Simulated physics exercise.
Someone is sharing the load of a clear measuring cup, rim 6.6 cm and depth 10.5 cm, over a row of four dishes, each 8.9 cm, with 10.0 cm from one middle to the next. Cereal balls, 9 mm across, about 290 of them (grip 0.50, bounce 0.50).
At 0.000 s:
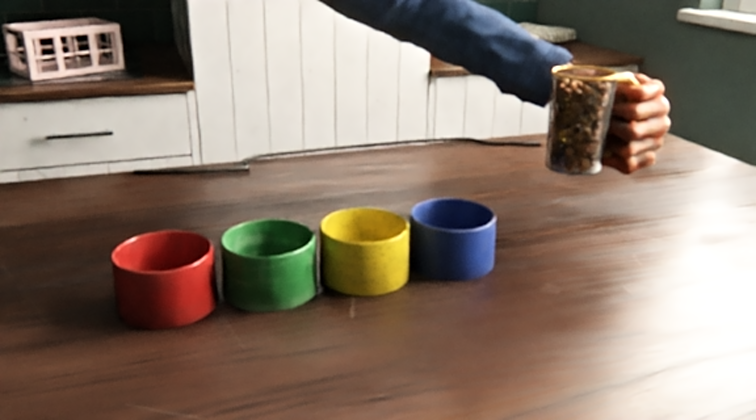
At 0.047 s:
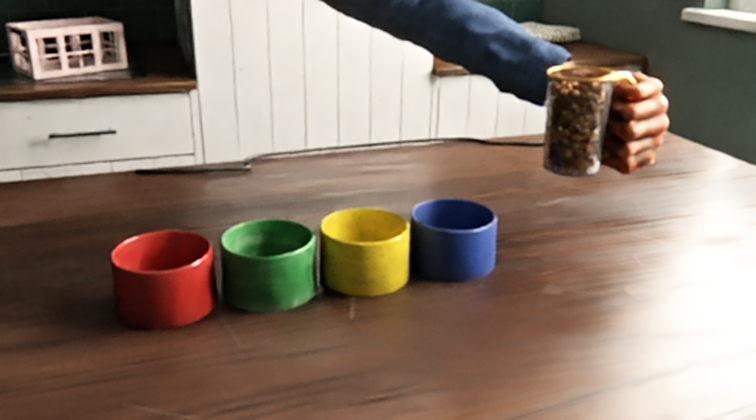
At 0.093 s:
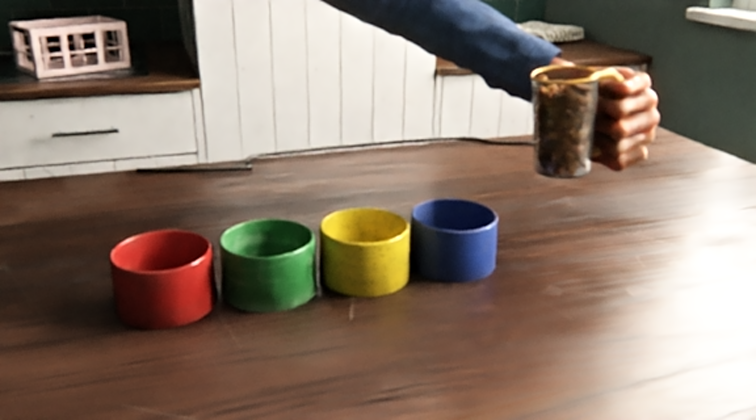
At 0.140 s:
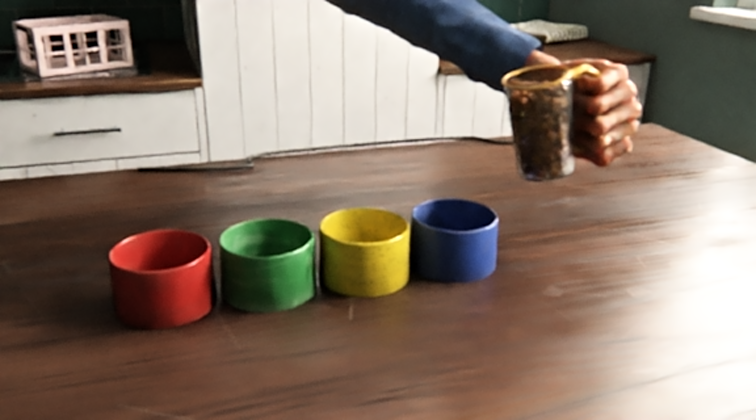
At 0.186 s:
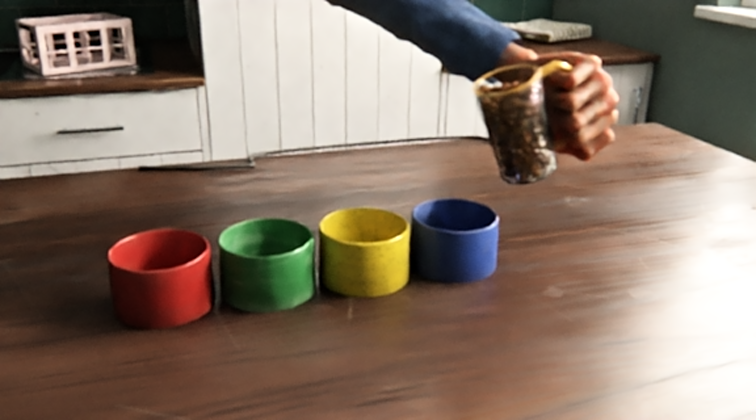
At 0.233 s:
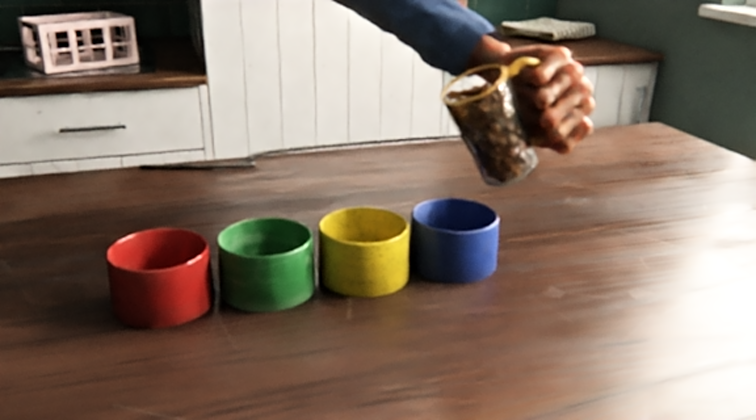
A hand moves a clear cup of brown pieces left while tilting it leftward near four colored dishes.
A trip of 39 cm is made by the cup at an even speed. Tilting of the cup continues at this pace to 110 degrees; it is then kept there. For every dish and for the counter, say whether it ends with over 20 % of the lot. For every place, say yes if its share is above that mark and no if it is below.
Red: Yes, blue: No, green: No, yellow: No, counter: Yes.
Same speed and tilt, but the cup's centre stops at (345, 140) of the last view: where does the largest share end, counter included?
Result: Largest portion at green.
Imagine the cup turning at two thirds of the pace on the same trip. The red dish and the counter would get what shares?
Shares: Red at 90; counter at 10.
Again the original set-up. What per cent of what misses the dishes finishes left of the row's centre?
It's close to 100 in a hundred.
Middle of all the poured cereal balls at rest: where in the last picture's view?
Close to pixel (136, 296).
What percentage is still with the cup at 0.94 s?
Somewhere near 20 per cent.
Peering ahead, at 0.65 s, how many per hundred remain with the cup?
Somewhere near 100 per cent of the load.
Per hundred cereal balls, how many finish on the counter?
Close to 40 %, more or less.
Then, at 0.49 s, tilt 70 degrees; cup holds 100 %.
Then, at 0.65 s, tilt 96 degrees; cup holds 100 %.
After 0.94 s, tilt 110 degrees; cup holds 20 %, red 40 %.
By 2.0 s all is still; red 60 %, blue 0 %, green 0 %, yellow 0 %, counter 40 %.
